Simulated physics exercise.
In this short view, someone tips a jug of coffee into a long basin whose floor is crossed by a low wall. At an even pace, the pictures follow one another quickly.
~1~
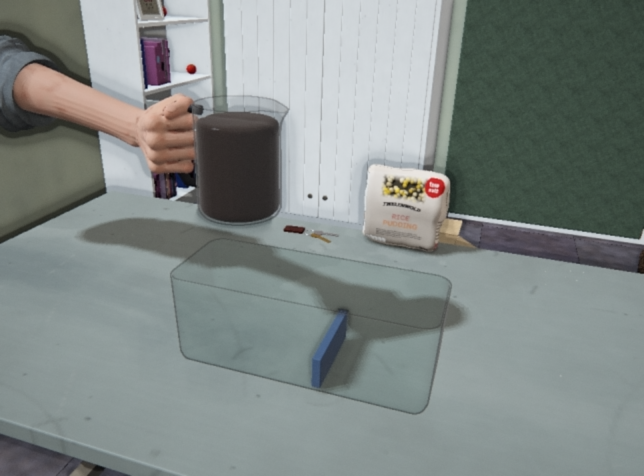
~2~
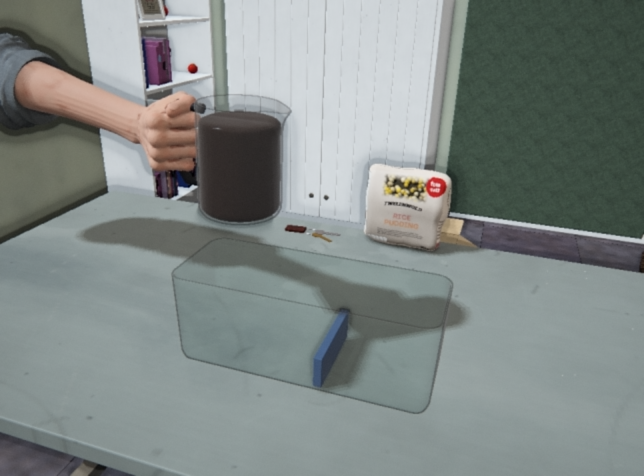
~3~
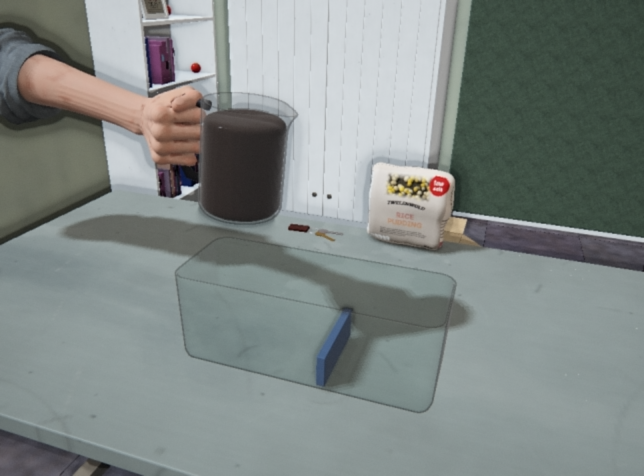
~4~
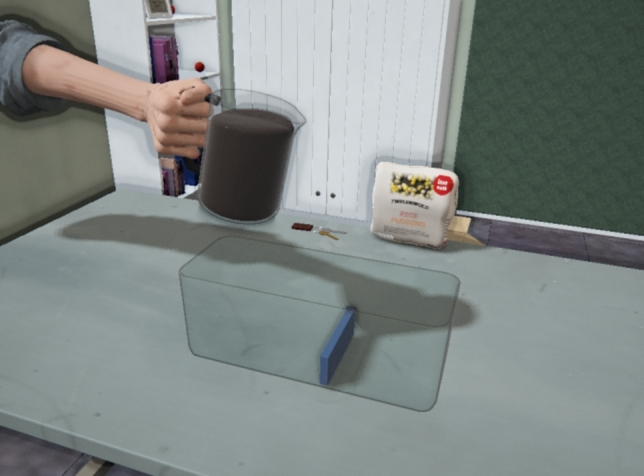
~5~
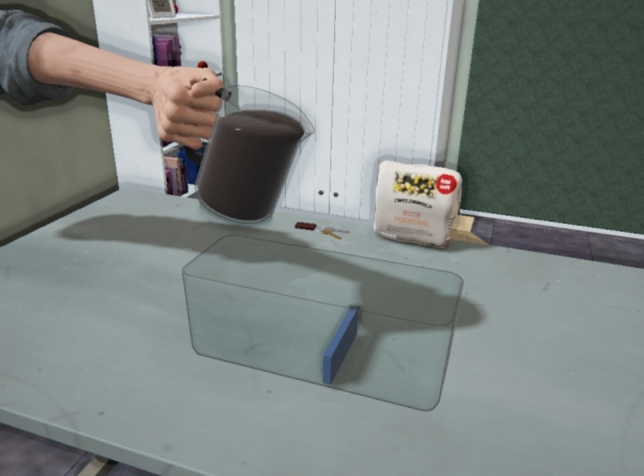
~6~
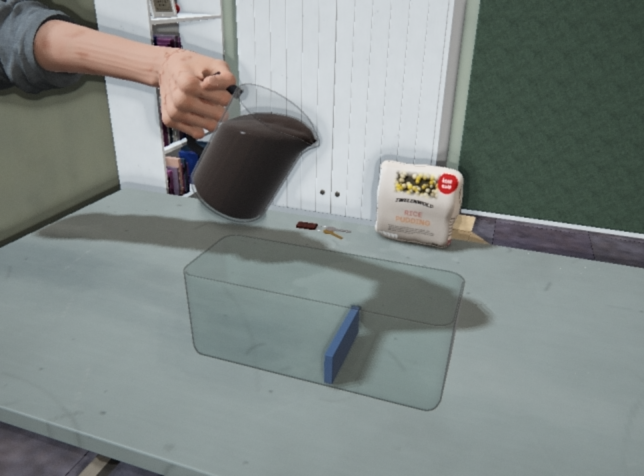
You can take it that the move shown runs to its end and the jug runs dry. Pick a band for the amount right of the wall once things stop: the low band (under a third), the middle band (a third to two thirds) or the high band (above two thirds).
The high band.
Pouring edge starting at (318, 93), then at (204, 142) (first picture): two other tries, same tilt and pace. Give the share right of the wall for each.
First try 85 %, second try 10 %.
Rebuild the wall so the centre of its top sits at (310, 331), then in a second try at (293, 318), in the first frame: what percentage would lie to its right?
Near 95 % and 95 %.
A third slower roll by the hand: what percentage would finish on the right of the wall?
About 85 %.
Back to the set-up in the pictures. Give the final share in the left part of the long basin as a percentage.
Near 10 in a hundred.
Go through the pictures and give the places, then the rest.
In the first picture, tilt 0°; pouring edge (288, 110); surface from (204, 116) to (279, 124); the long basin's rim runs from (192, 257) to (446, 304); the wall's top is at (331, 334).
In the second picture, tilt 1°; pouring edge (290, 111); surface from (206, 115) to (281, 125).
In the third picture, tilt 6°; pouring edge (297, 115); surface from (211, 113) to (286, 125).
In the fourth picture, tilt 12°; pouring edge (305, 122); surface from (217, 115) to (295, 127).
In the fifth picture, tilt 21°; pouring edge (314, 132); surface from (218, 133) to (305, 130).
In the sixth picture, tilt 31°; pouring edge (319, 145); surface from (215, 139) to (314, 134).
A moment on, the jug is tipped on its side and 69 per cent is still to pour, 0 is left of the wall and 9 right of it.
Next, the jug is tipped right over and 29 per cent is still to pour, 2 is left of the wall and 49 right of it.
Then the jug is tipped right over and 10 per cent is still to pour, 4 is left of the wall and 79 right of it.
Later the jug is tipped right over and 3 per cent is still to pour, 6 is left of the wall and 88 right of it.
At rest 12 per cent lies left of the wall, 87 right of it and 1 outside.
